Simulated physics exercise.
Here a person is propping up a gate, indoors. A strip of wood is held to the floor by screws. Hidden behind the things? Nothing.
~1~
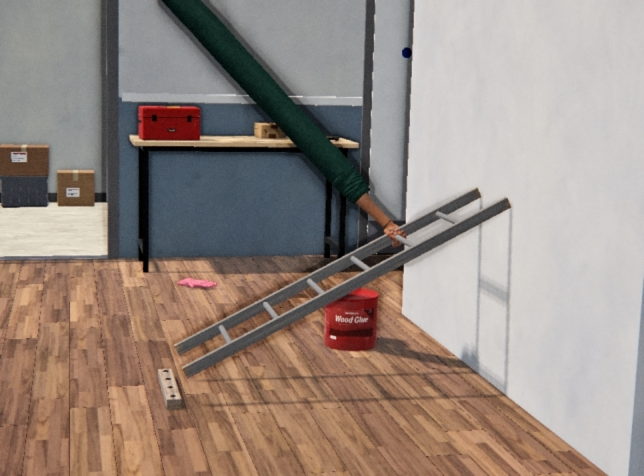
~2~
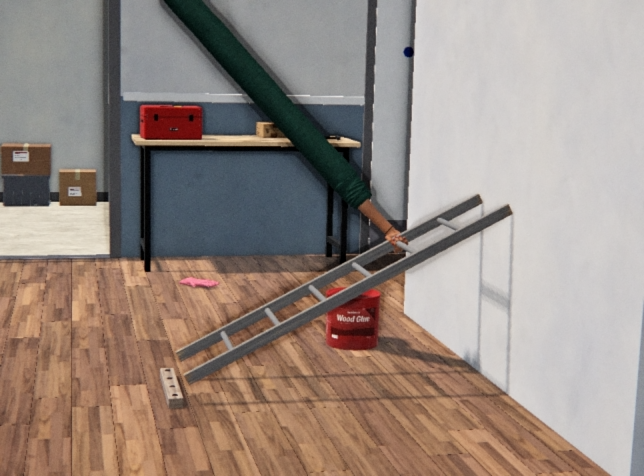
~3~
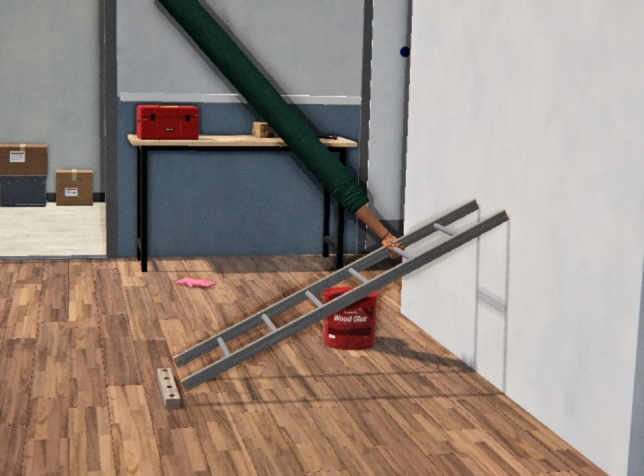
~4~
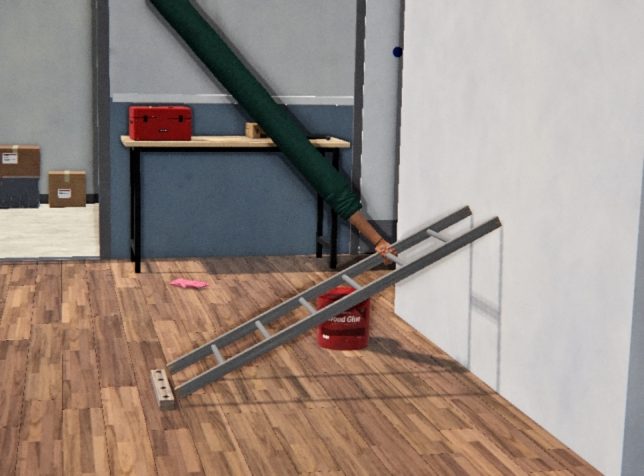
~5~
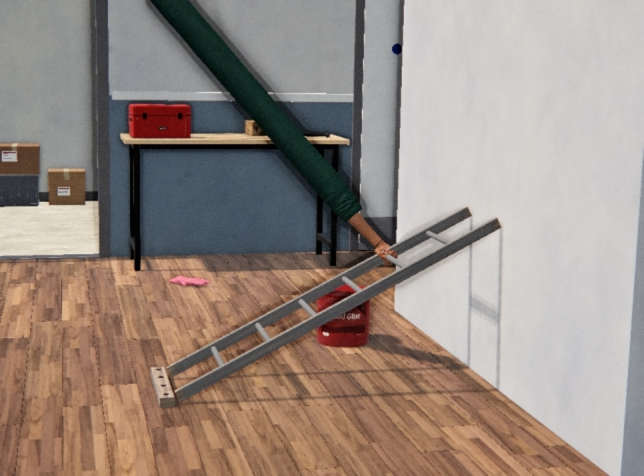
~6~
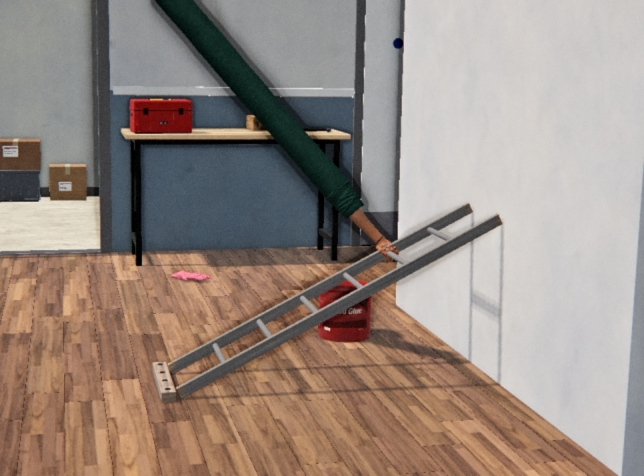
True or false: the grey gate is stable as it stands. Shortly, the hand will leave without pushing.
True.
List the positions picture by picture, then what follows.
Still on the way; grey gate (340, 277); batten (169, 388), in the first picture.
Still on the way; grey gate (342, 284); red pail (353, 318), in the second picture.
Still on the way; grey gate (338, 290); batten (168, 388), in the third picture.
Still on the way; grey gate (332, 296); red pail (343, 318), in the fourth picture.
Still on the way; grey gate (332, 298); batten (162, 386), in the fifth picture.
In place, still held; grey gate (333, 295); red pail (345, 310), in the sixth picture.
Then, 0.50 s after the last picture, grey gate at rest near (332, 296).
At rest, the grey gate stays up, near (332, 296); the bystanders in place.
